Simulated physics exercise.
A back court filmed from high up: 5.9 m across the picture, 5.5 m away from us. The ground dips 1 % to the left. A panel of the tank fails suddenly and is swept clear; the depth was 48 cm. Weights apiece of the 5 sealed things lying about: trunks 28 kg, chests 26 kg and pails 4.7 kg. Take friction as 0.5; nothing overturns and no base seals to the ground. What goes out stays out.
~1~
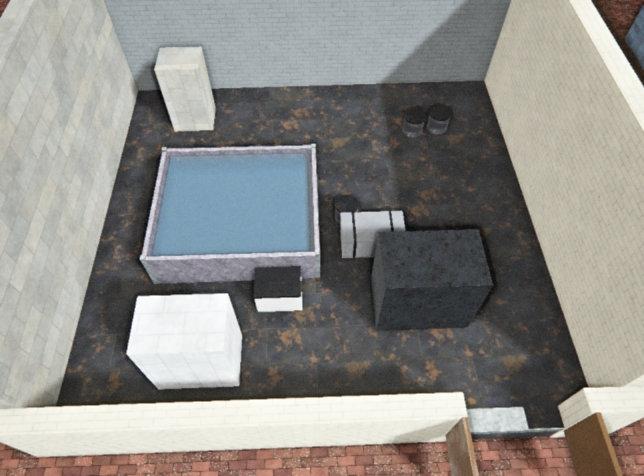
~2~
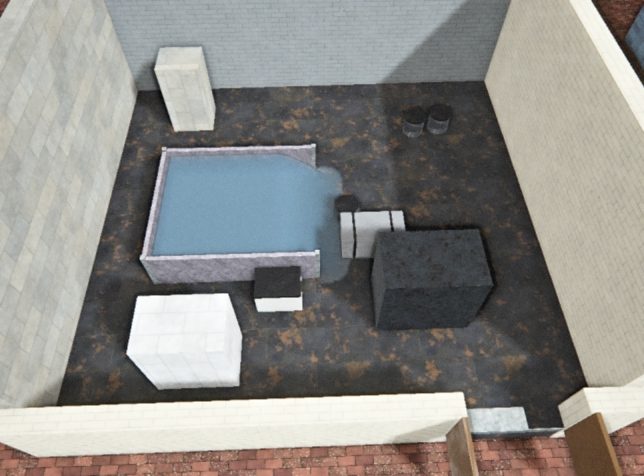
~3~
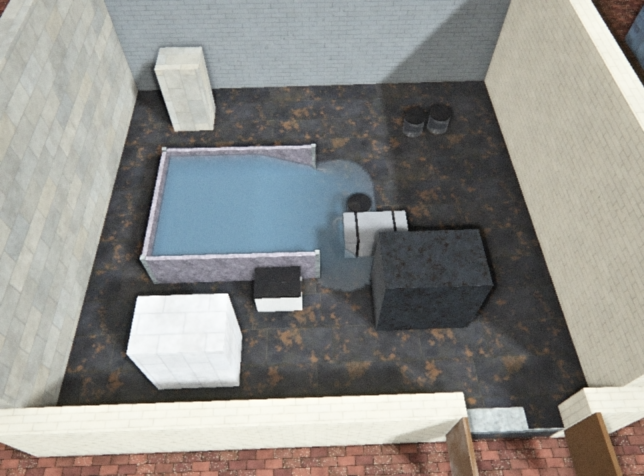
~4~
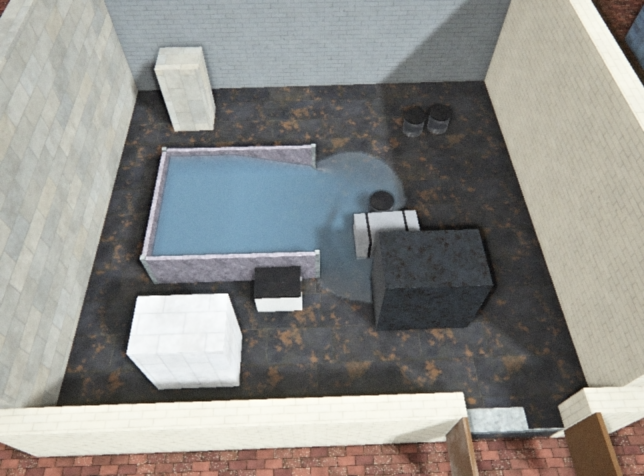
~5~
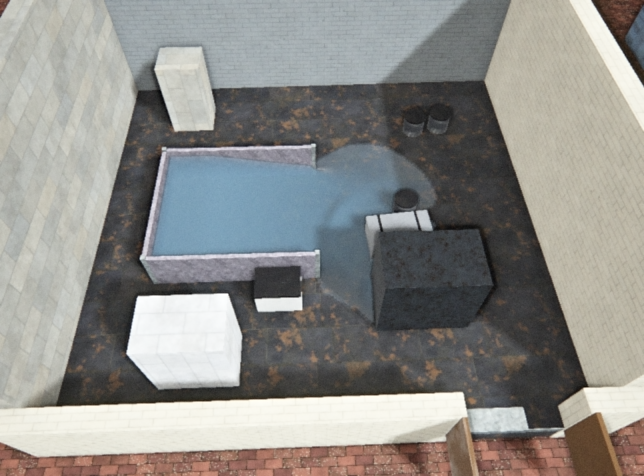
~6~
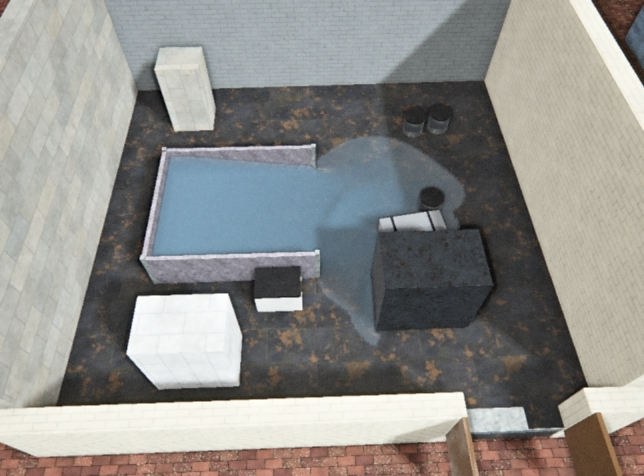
Walled tank losing its right side, water spreading rightward across the dark courtyard floor, pushing a dark pail and pale trunk along.
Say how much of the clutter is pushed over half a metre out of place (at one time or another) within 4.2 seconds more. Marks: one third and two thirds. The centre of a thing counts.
Share: At least two thirds.
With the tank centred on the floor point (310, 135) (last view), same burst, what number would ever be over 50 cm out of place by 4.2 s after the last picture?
Then 2.
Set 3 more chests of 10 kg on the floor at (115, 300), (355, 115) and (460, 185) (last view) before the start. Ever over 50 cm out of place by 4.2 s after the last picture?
In that order: Short of it, more, past it.
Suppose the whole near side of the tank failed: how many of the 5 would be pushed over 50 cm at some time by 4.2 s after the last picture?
In that case 1 of them.
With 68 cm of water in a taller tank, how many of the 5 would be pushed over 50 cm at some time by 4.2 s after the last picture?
In that case 4 of them.
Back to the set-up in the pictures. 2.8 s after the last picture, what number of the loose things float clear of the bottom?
3 of them.
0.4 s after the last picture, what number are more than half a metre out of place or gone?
2 of them.
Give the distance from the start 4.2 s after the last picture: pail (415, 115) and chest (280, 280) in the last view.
In turn: 200 cm, 0 cm.
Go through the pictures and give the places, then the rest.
In the first frame, a pail at (347, 204), on the bottom; a trunk at (373, 226), on the bottom; water covers 3.3 m2; 0 of 5 have shifted.
In the second frame, a pail at (347, 204) rests on the ground; a trunk at (373, 226) rests on the ground; 4.0 m2 under water; 0 of 5 have shifted.
In the third frame, a pail at (360, 203) rests on the ground, 17 cm from its start; a trunk at (376, 226), on the bottom, 4 cm from its start; water covers 4.7 m2; 1 of 5 have shifted.
In the fourth frame, a pail at (382, 200) rests on the ground, 47 cm from its start; a trunk at (388, 226) rests on the ground, 18 cm from its start; 5.7 m2 under water; 2 of 5 have shifted.
In the fifth frame, a pail at (407, 198) rests on the ground, 80 cm from its start; a trunk at (400, 227), on the bottom, 34 cm from its start; water covers 6.8 m2; 2 of 5 have shifted.
In the sixth frame, a pail at (432, 197) rests on the ground, 116 cm from its start; a trunk at (415, 228) rests on the ground, 52 cm from its start; water covers 7.9 m2; 2 of 5 have shifted.
Then, 0.4 s after the last picture 2 of 5 are over 50 cm from their spots; 0 afloat.
Then, 1.5 s after the last picture 4 of 5 are over 50 cm from their spots; 2 afloat.
Then, 2.8 s after the last picture 4 of 5 are over 50 cm from their spots; 3 afloat.
Then, 4.2 s after the last picture 4 of 5 are over 50 cm from their spots, and 4 have been at some point; 2 afloat.
